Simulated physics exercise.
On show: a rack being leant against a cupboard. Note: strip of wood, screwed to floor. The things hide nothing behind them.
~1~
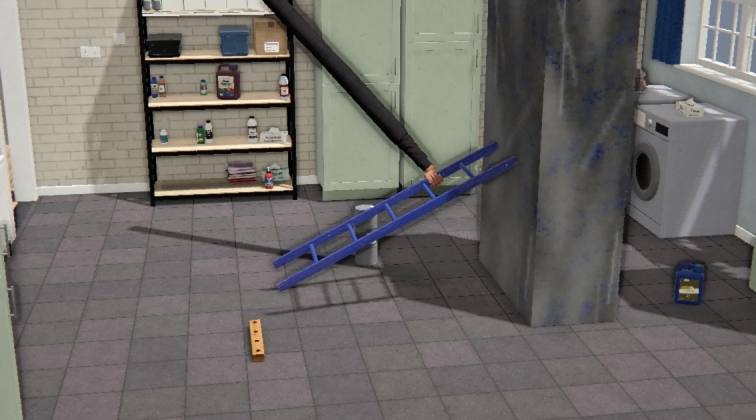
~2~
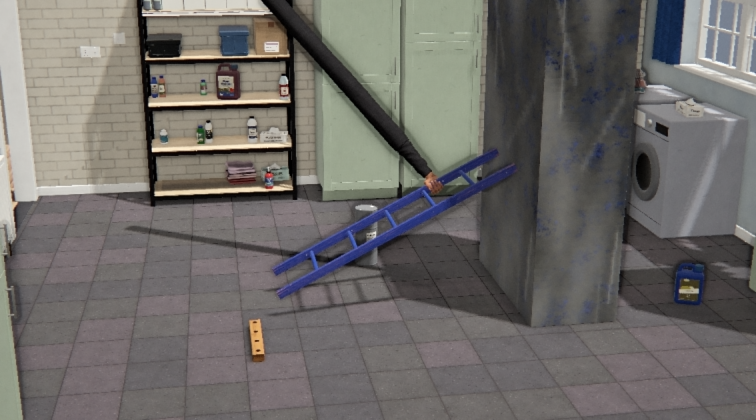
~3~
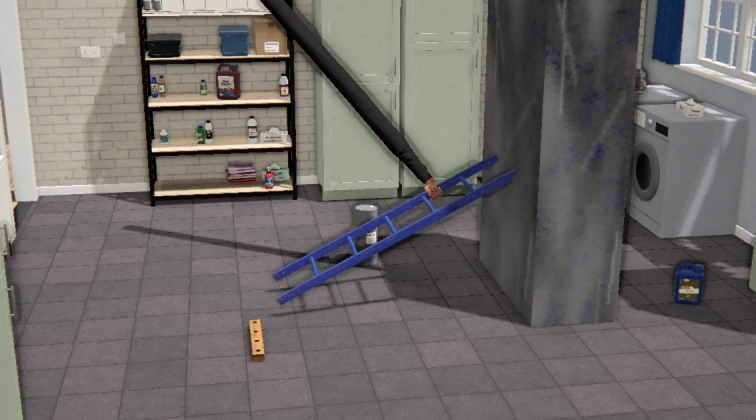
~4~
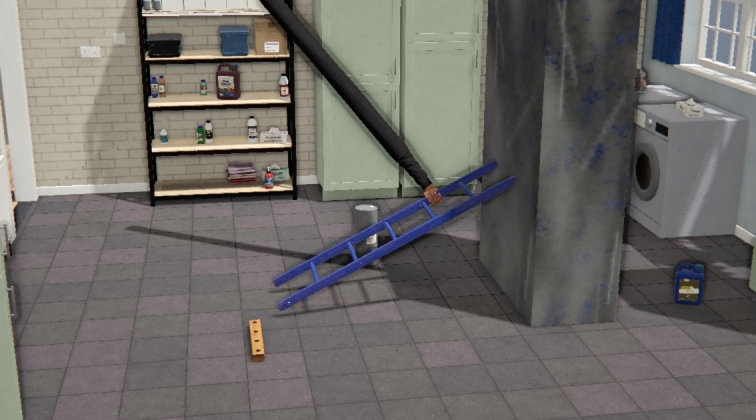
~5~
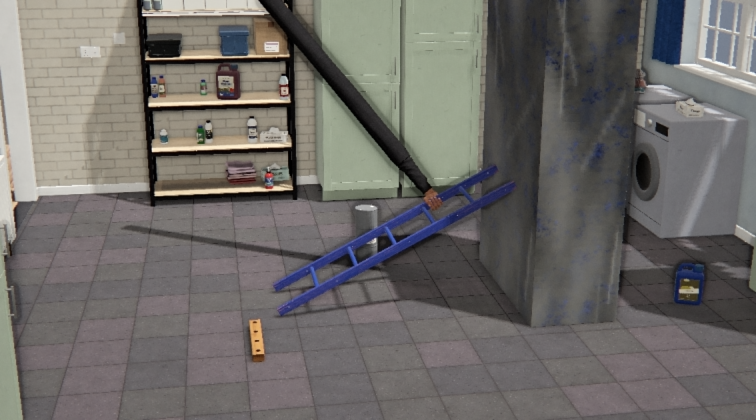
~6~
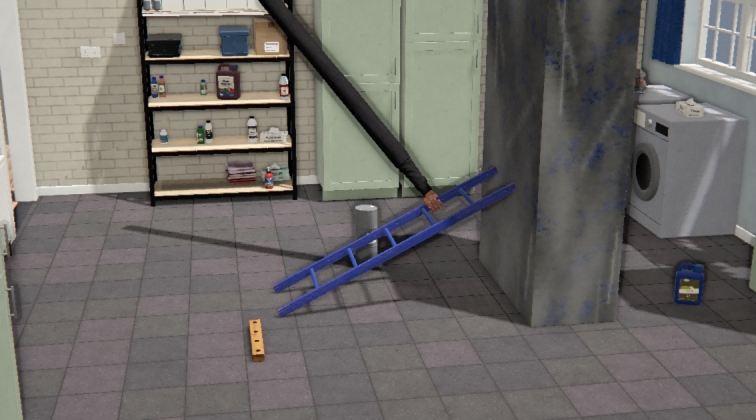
In a utility room with a tiled floor, a long black arm held a blue ladder-like rack at a slant beside a grey pillar and lowered it slightly, still gripping it near the upper end.
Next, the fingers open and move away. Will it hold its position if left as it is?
No.
Then, 0.34 s later than the last frame, blue rack tilted by 10° near (383, 260).
When it is over, the blue rack slides out and falls, near (373, 295); the rest as before.
